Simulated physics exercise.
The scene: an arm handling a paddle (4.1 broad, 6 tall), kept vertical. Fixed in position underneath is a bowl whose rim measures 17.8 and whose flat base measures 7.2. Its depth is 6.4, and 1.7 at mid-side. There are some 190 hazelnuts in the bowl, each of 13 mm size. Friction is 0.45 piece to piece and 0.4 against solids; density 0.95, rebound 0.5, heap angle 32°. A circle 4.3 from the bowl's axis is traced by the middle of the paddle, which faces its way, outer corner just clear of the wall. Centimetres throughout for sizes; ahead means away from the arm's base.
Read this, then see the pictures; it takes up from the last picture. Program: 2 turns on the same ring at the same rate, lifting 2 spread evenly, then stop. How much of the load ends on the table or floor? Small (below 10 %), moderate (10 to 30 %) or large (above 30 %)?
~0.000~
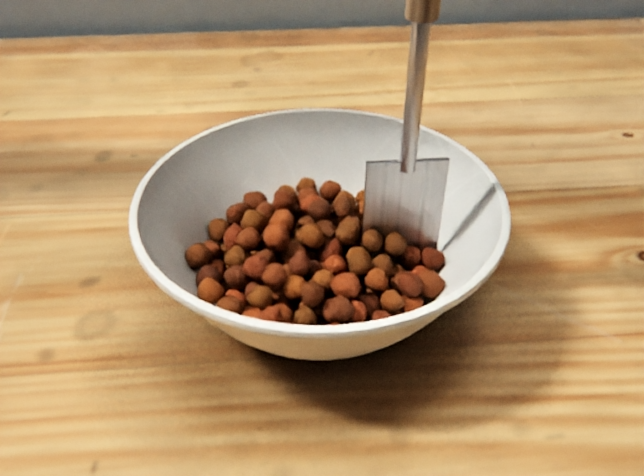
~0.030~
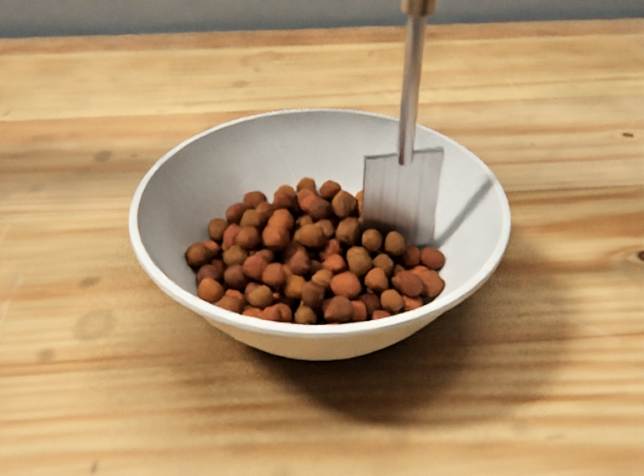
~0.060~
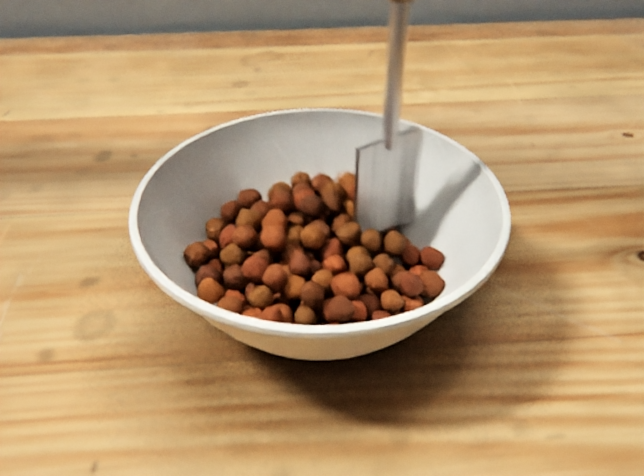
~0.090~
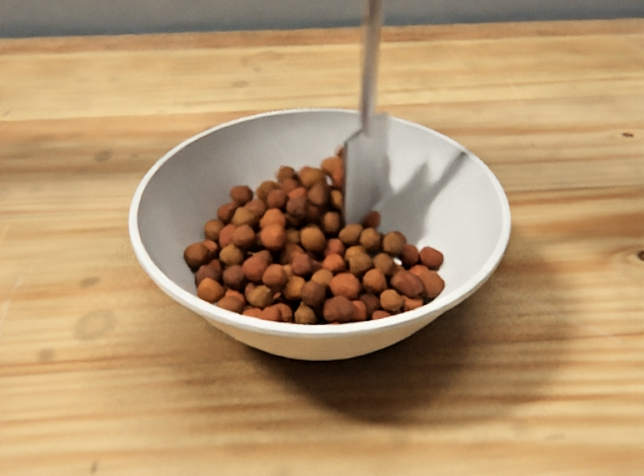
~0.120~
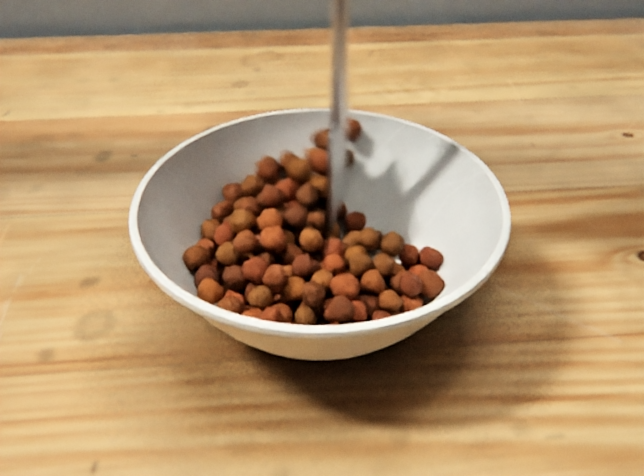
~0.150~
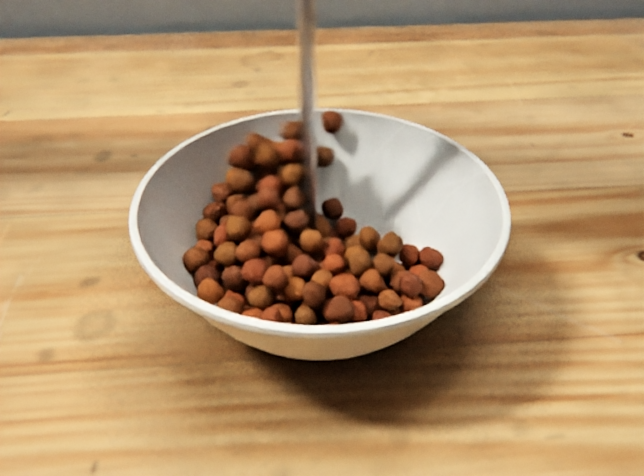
Moderate.
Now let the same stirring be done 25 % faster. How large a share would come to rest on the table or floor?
I'd expect about 20 %.
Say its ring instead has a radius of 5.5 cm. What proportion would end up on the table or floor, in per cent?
Near 0 %.
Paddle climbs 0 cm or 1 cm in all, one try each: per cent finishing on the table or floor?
Roughly 30 percent, then roughly 25 percent.
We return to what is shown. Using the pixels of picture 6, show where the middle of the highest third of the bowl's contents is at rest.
Roughly pixel (314, 252).
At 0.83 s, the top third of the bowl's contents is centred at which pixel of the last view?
(291, 258).
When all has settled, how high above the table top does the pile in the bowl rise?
Top height: Around 5.5 cm.
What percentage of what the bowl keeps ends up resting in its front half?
Close to 55 in a hundred.
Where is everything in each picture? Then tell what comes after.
The first frame shows paddle neck at (411, 133), 0° round; upper third of the load around (312, 243), from x 200 to 435, top at y 185; 189 in the bowl.
The second frame shows paddle neck at (407, 126), 8° round; upper third of the load around (312, 240), from x 200 to 430, top at y 185.
The third frame shows paddle neck at (392, 111), 29° round; upper third of the load around (312, 235), from x 200 to 430, top at y 175.
The fourth frame shows paddle neck at (368, 99), 50° round; upper third of the load around (301, 231), from x 200 to 430, top at y 155.
The fifth frame shows paddle neck at (339, 92), 72° round; upper third of the load around (292, 220), from x 195 to 430, top at y 130.
The sixth frame shows paddle neck at (307, 91), 94° round; upper third of the load around (275, 219), from x 195 to 430, top at y 120; 189 in the bowl.
After 0.49 s, 338° round, highest piece 10 above the table; 172 in the bowl, 14 on the table or floor, 3 in flight or on the tool.
After 0.83 s, 223° round, highest piece 7 above the table; 158 in the bowl, 31 on the table or floor.
After 1.20 s, 0° round, highest piece 5 above the table; 158 in the bowl, 31 on the table or floor.
After 1.90 s, 0° round, highest piece 5 above the table; 158 in the bowl, 31 on the table or floor.
At rest, 158 in the bowl, 31 on the table or floor. That is 16 % on the table or floor.
